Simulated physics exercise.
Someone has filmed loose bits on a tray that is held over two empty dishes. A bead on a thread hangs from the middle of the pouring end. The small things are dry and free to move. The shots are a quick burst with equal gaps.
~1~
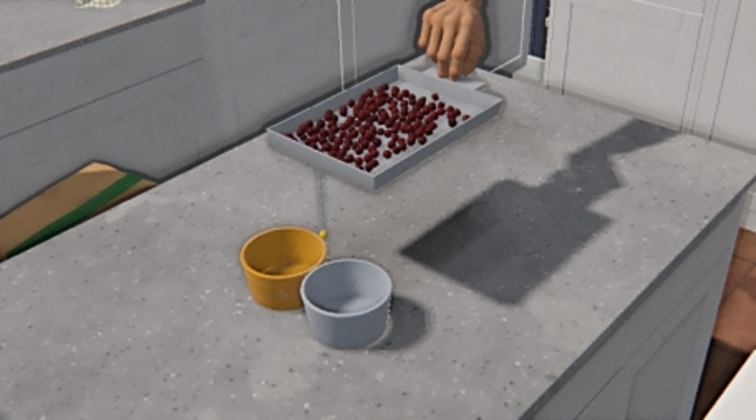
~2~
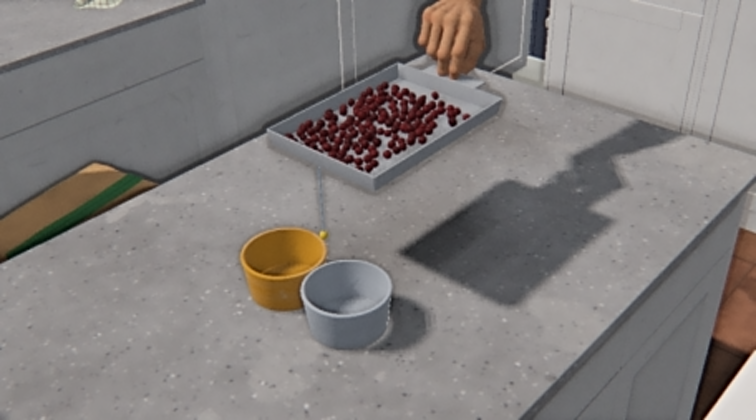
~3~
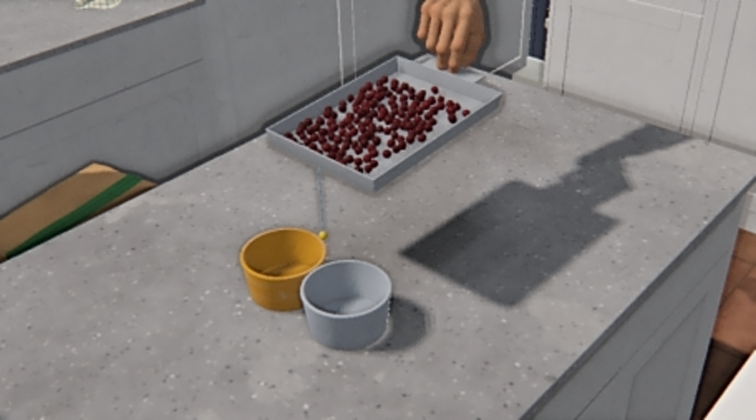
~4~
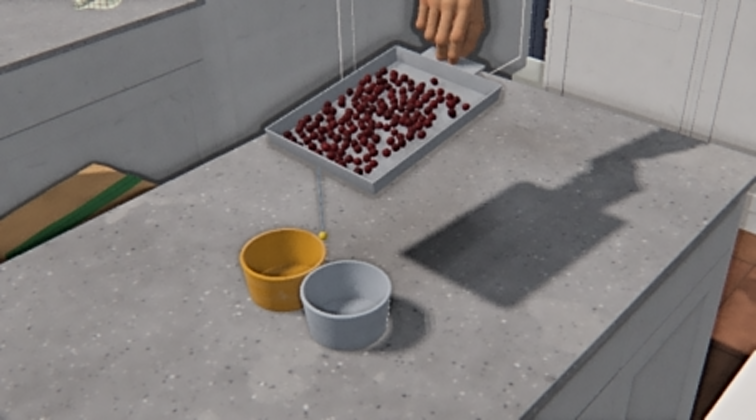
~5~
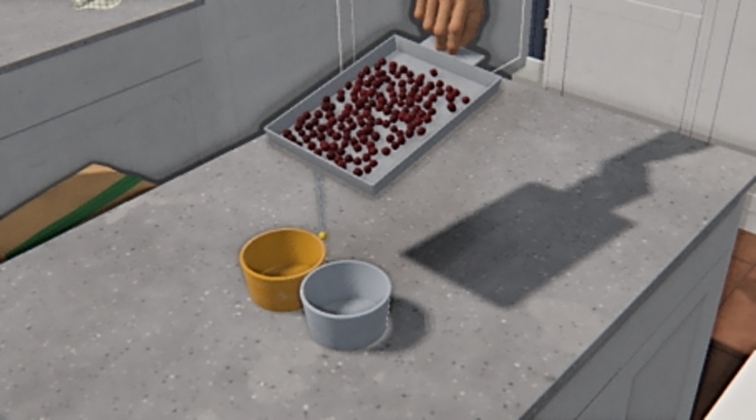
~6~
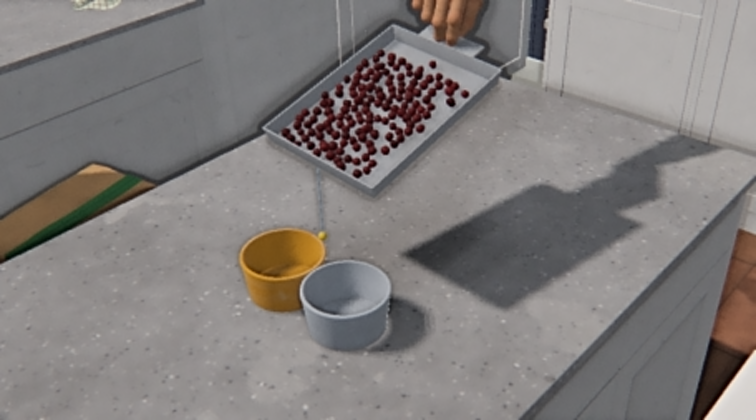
Kitchen counter with a hand gradually tilting a grey tray of dark red dried cherries above two empty dishes, yellow and grey.
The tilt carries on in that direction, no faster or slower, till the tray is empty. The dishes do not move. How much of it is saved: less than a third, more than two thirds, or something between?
In the dishes lies over two thirds of it.
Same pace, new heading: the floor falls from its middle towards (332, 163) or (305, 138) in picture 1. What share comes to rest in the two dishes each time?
First some 80, then 30 per cent.
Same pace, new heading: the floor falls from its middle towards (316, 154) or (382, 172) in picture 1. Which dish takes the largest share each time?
First the left dish, then right.
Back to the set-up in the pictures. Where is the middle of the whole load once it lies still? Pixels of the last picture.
Roughly at (338, 316).
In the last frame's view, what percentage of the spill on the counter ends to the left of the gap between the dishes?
It comes to 80 per cent or so.
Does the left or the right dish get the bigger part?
It is the right dish.
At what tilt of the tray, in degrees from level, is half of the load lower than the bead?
Roughly 115°.
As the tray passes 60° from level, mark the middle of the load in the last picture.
Around (352, 124).
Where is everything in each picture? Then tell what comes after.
In the first frame, corners of the pouring end at (271, 129) and (374, 174), level; middle of the load at (369, 126), dried cherries; left dish at (255, 286); right dish at (317, 323); bead on its thread at (324, 235).
In the second frame, corners of the pouring end at (271, 129) and (374, 175), level; middle of the load at (369, 125).
In the third frame, corners of the pouring end at (270, 129) and (373, 177), tipped barely, lowest at the right corner; middle of the load at (368, 123).
In the fourth frame, corners of the pouring end at (269, 129) and (373, 180), tipped a little, lowest at the right corner; middle of the load at (368, 119).
In the fifth frame, corners of the pouring end at (268, 128) and (372, 182), tipped a little, lowest at the right corner; middle of the load at (367, 114).
In the sixth frame, corners of the pouring end at (267, 127) and (372, 185), tipped clearly, lowest at the right corner; middle of the load at (378, 104); left dish at (254, 287); right dish at (316, 325).
Soon after the last picture, tray tipped steeply; all on the tray.
A little later, tray tipped right over; nearly all on the tray; a stray few in the right dish.
Later still, tray tipped past a quarter turn; about two thirds in the right dish; a small part in the left dish; about a quarter outside both.
At rest, tray tipped past a quarter turn; about two thirds in the right dish; a small part in the left dish; about a quarter outside both.
